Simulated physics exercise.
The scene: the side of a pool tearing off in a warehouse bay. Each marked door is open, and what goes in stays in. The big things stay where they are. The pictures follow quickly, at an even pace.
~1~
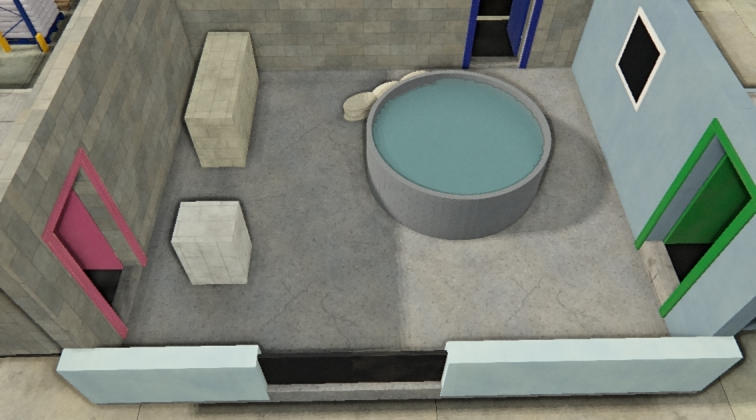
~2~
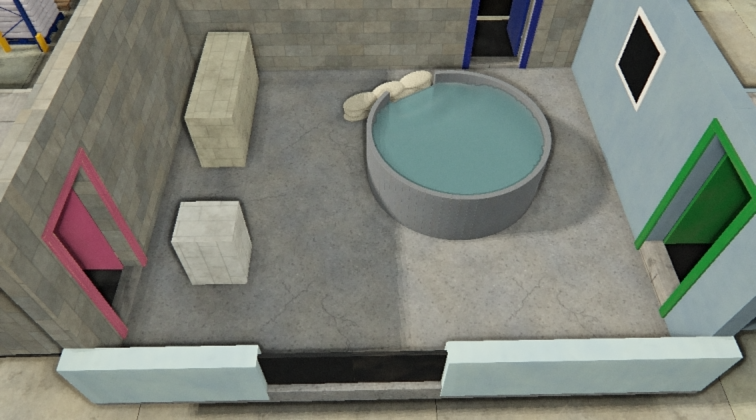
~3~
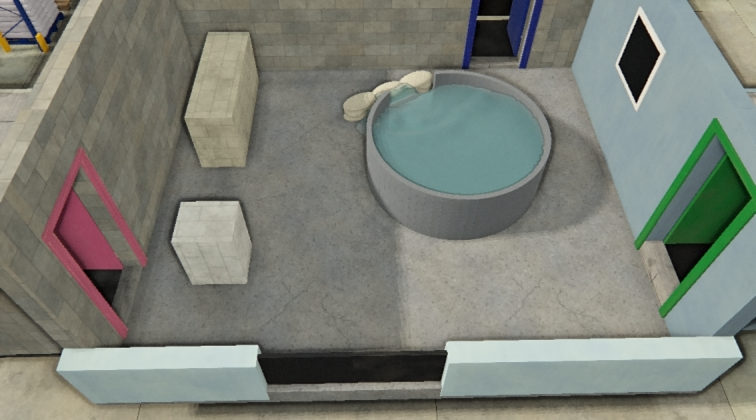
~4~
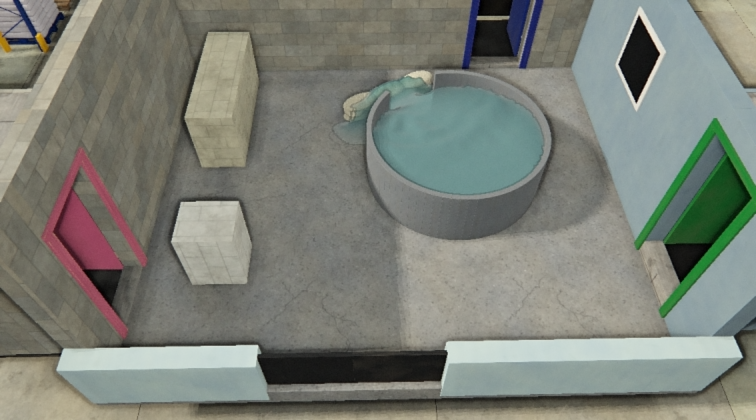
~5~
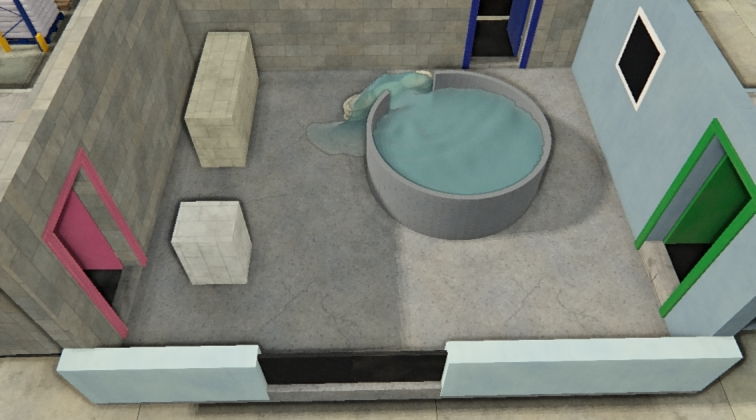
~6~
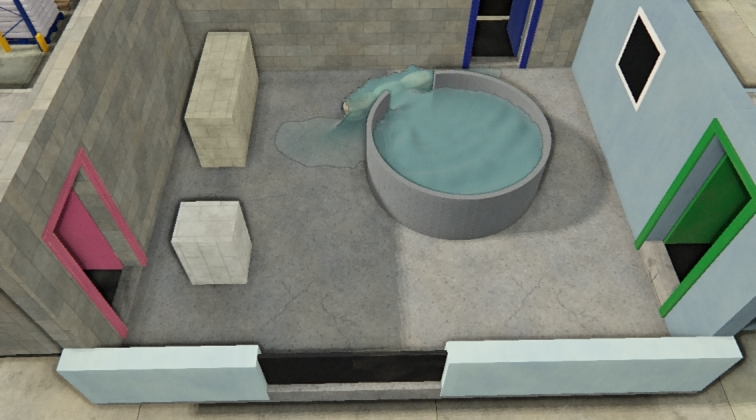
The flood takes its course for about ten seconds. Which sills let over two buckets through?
One by one: The pink door floods; the blue door floods; the green door holds within the limit.
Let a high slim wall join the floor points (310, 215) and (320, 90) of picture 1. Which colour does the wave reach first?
I say the blue door.
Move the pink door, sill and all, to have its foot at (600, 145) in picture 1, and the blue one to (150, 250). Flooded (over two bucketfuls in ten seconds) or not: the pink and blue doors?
In short: Pink door lets more in; blue door lets more in.
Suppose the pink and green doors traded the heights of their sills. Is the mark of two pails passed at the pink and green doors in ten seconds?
My reading: Pink door keeps below it; green door passes that mark.
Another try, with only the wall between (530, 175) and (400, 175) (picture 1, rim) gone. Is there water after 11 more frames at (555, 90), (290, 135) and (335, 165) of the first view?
As listed: No water, free of water, not flooded.
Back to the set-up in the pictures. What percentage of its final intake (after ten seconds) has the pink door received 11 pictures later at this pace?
Roughly 0 per cent.
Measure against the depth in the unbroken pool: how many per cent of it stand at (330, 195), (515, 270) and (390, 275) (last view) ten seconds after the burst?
About 10, 14 and 6 per cent.
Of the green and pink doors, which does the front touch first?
First comes the one in pink.
A moment on, water covers 35 % of the floor; the pink door not reached, the blue door under two buckets in, the green door not reached.
Next, water covers 50 % of the floor; the pink door wet at the sill, nothing in, the blue door under two buckets in, the green door not reached.
Then, water covers 75 % of the floor; the pink door under two buckets in, the blue door over two buckets in, the green door wet at the sill, nothing in.
Later, water covers 90 % of the floor; the pink door over two buckets in, the blue door far over two buckets in, the green door wet at the sill, nothing in.
In the end, water covers 95 % of the floor; the pink door far over two buckets in, the blue door far over two buckets in, the green door wet at the sill, nothing in.
